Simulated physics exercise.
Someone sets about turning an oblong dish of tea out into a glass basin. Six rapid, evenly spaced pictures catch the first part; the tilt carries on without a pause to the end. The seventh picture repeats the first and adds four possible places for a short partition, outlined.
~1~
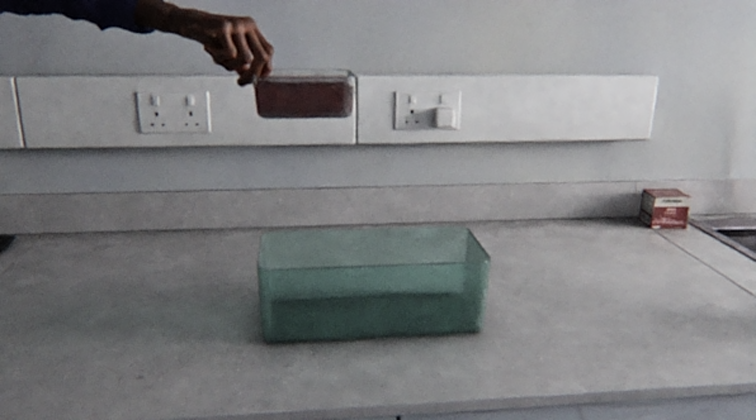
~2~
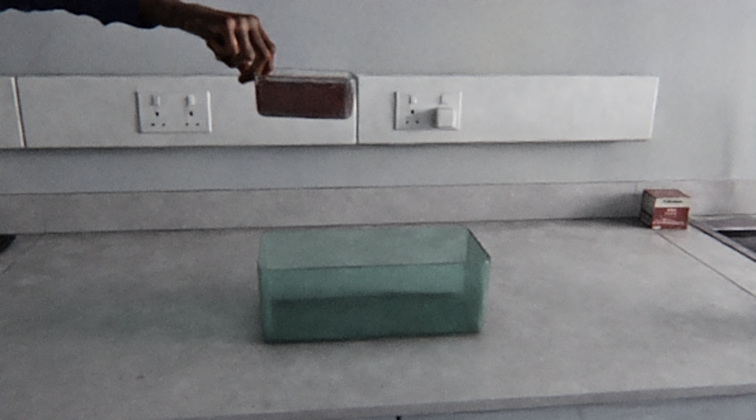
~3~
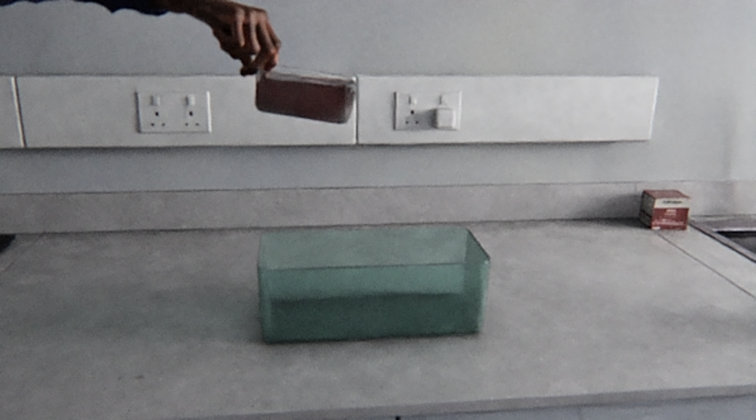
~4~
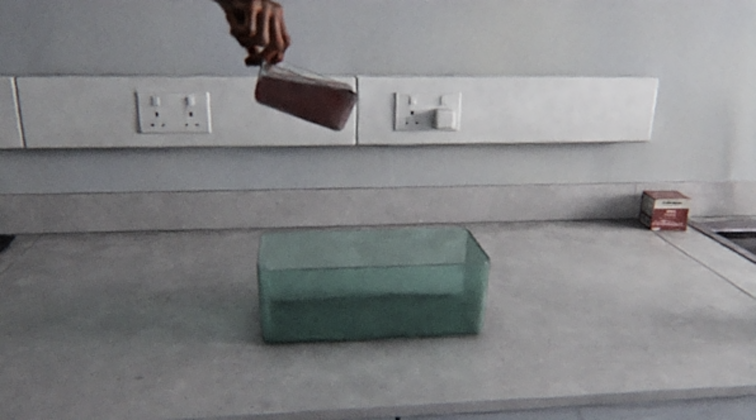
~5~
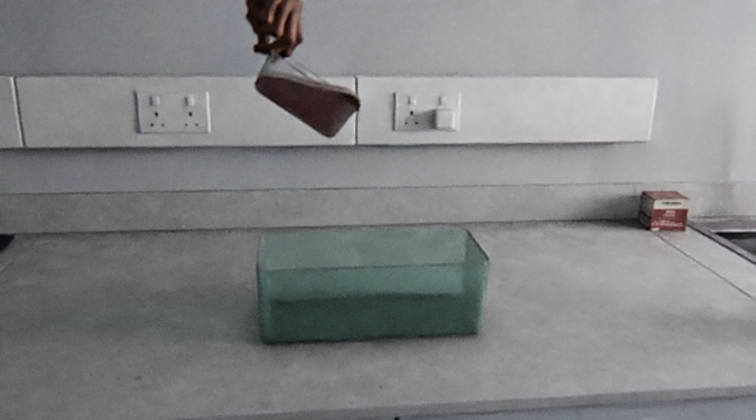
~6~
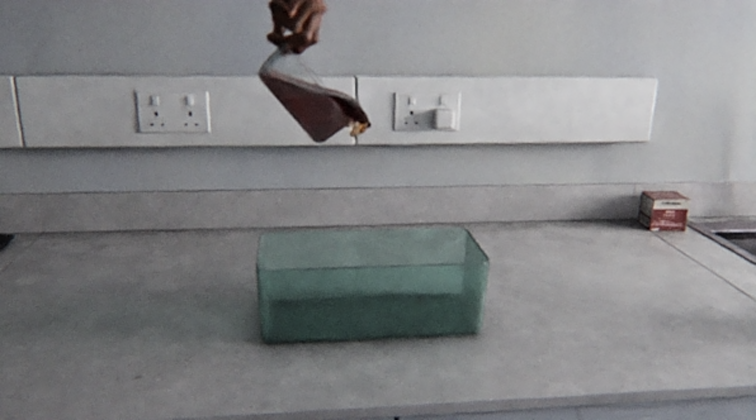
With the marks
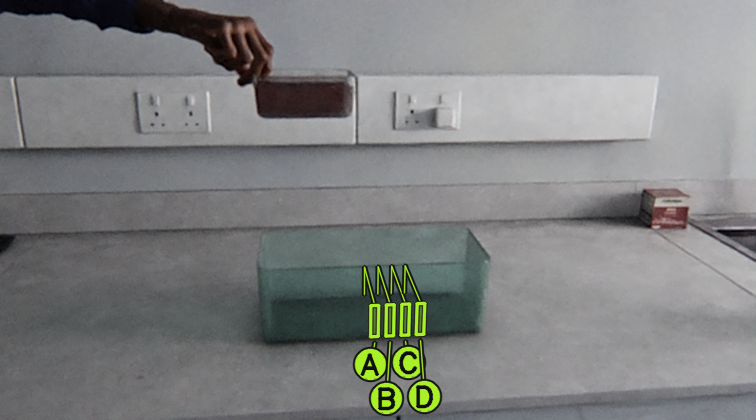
The clip opens on a hand holding an oblong clear dish of dark reddish-brown tea level above a greenish glass basin on a countertop. The hand gradually raises the dish's left end, tilting it down to the right, and tea starts to come over the lowered lip.
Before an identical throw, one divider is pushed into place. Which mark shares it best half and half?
I would pick position C.
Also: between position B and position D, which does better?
B.
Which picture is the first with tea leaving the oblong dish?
In picture 4.
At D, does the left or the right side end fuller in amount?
More ends on the left.
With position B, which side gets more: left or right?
The right one.
In lime, A at (374, 342); B at (390, 341); C at (405, 341); D at (420, 340).
For position A, about 16 % ends left of the wall and 76 % right of it; 8 % is lost outside.
For position B, about 24 % ends left of the wall and 69 % right of it; 6 % is lost outside.
For position C, about 48 % ends left of the wall and 45 % right of it; 7 % is lost outside.
For position D, about 80 % ends left of the wall and 13 % right of it; 8 % is lost outside.
